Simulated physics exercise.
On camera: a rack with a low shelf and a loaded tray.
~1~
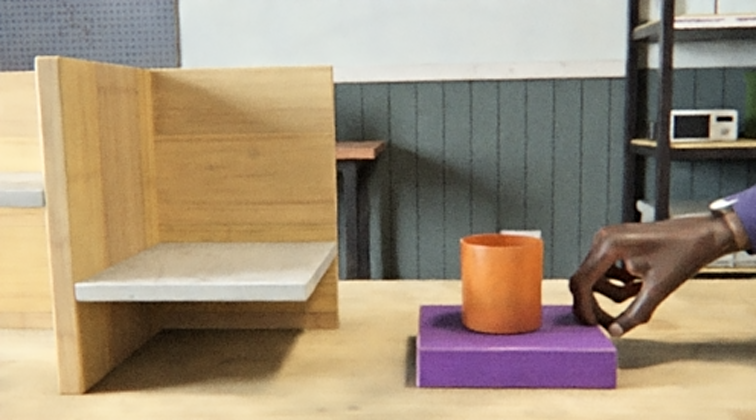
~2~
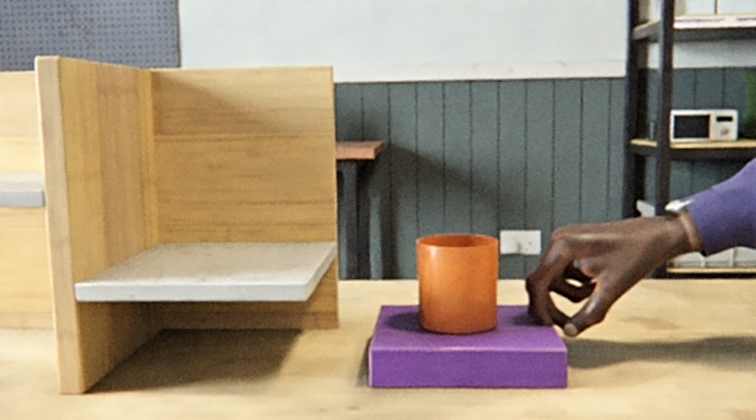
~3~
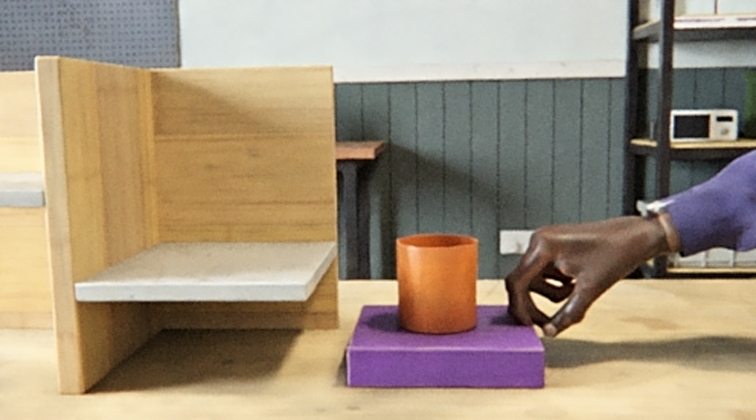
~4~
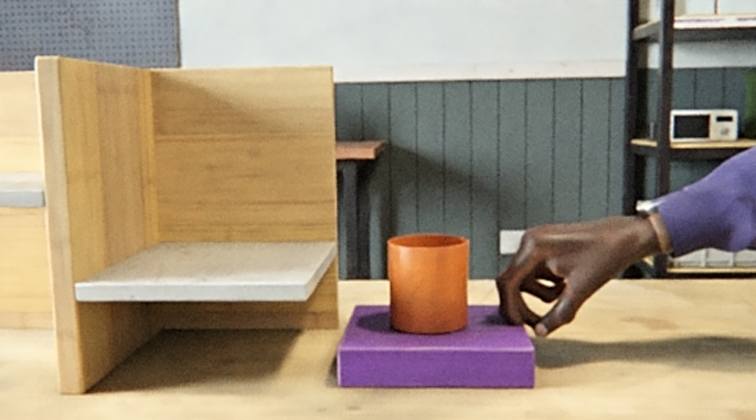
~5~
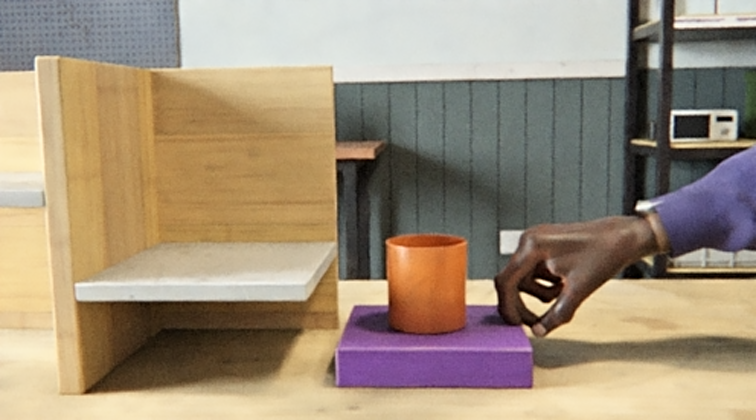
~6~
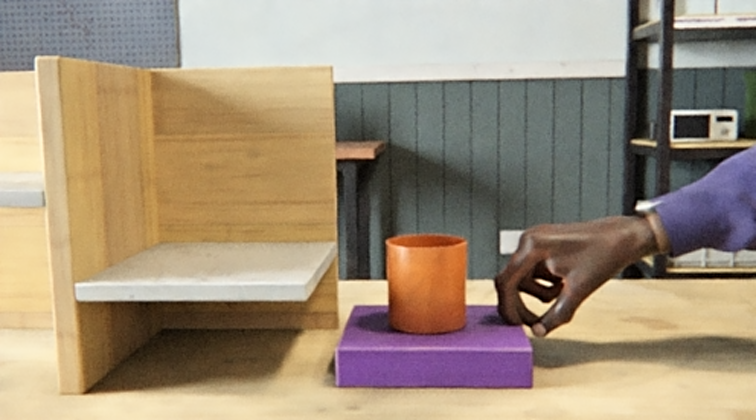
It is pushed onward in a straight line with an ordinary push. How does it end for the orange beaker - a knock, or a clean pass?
Bumps the top.
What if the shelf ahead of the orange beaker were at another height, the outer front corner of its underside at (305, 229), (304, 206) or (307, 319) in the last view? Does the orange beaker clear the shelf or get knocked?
Try one: Passes safely. Try two: Passes safely. Try three: Bumped.
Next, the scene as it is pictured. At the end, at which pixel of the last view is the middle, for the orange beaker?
When everything stops, it's near (419, 321).
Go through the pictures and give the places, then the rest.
Hand sliding it forward; orange beaker (501, 282); shelf (111, 214), in the first picture.
Hand sliding it forward; orange beaker (458, 283); purple board (464, 343), in the second picture.
Hand sliding it forward; orange beaker (438, 283); shelf (111, 214), in the third picture.
Hand sliding it forward; orange beaker (428, 283); purple board (435, 343), in the fourth picture.
Hand sliding it forward; orange beaker (427, 283); shelf (111, 214), in the fifth picture.
Hand sliding it forward; orange beaker (427, 283); purple board (433, 343), in the sixth picture.
Then, 1.88 s past the last view, orange beaker leaning 24° off how it started near (364, 286).
Finally, the orange beaker strikes the shelf, near (419, 321).
